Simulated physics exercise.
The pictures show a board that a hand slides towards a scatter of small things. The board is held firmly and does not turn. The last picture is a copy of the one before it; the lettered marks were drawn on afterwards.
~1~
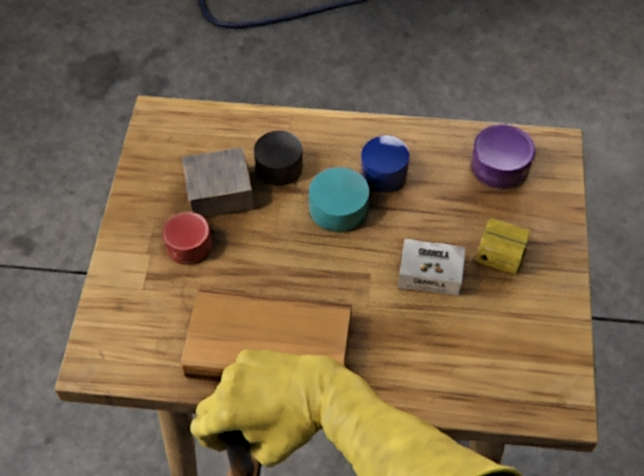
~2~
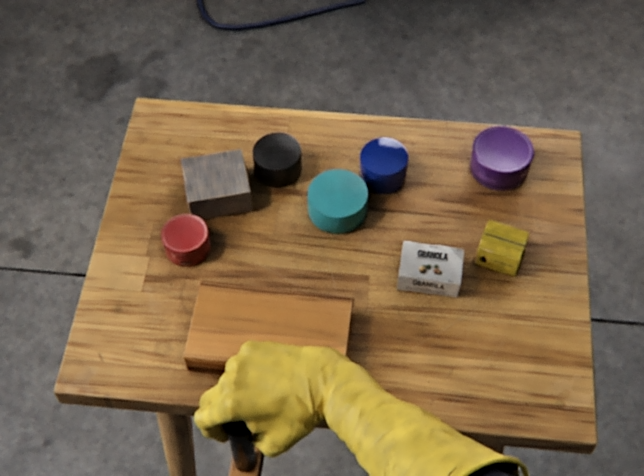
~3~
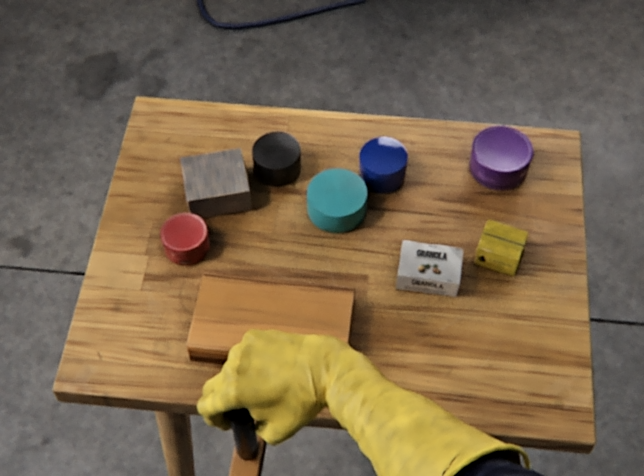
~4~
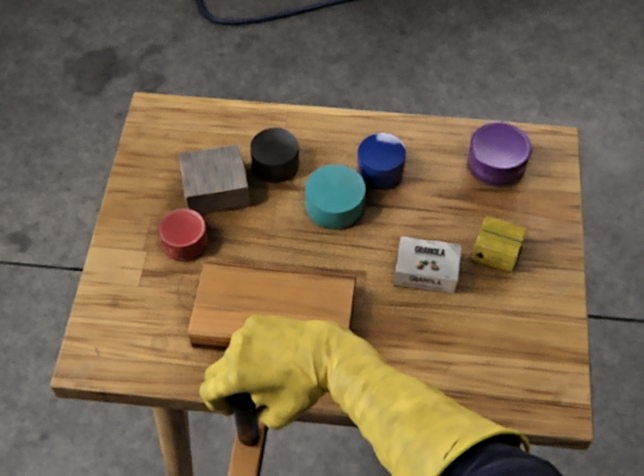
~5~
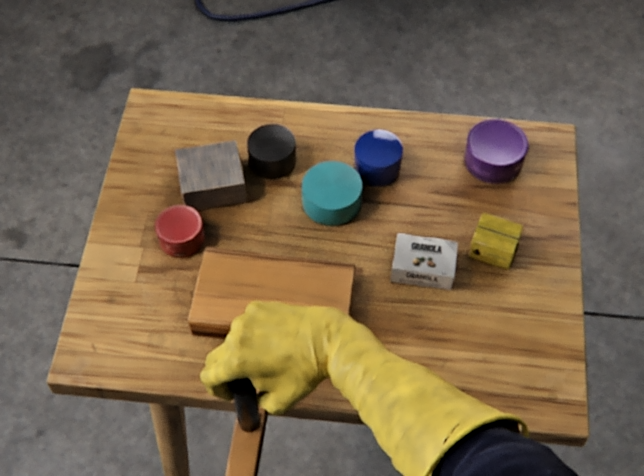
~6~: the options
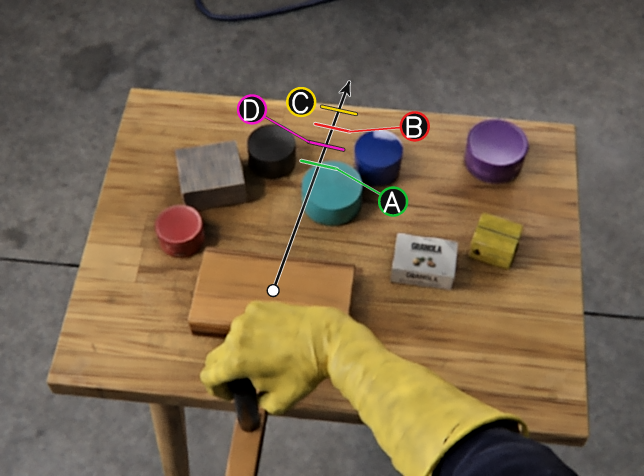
The video shows a yellow-gloved hand holding a wooden board at the near side of a wooden table and sliding it slowly a short way forward, while coloured tins, a grey block, a white packet and a yellow box sit beyond.
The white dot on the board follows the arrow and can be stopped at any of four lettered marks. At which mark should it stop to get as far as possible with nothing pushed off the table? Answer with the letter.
At D, and not beyond.
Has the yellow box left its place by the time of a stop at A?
No.
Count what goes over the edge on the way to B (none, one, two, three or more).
By then, three or more.
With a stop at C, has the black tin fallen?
Yes.
On the marked copy, A at (319, 165); B at (333, 128); C at (339, 110); D at (326, 146); the arrow from (273, 291) to (349, 82); the white dot at (273, 291).
Following D. Soon after the start, board (294, 242); turquoise tin (334, 188); purple tub (496, 151).
Later, board (314, 189); turquoise tin (342, 138); blue pot (395, 142).
In the end, board (326, 155); turquoise tin (349, 105); black tin (285, 102); nothing has fallen.
As for the rest, A is safe but short; B drops the blue pot, turquoise tin and black tin; C drops the blue pot, turquoise tin and black tin.
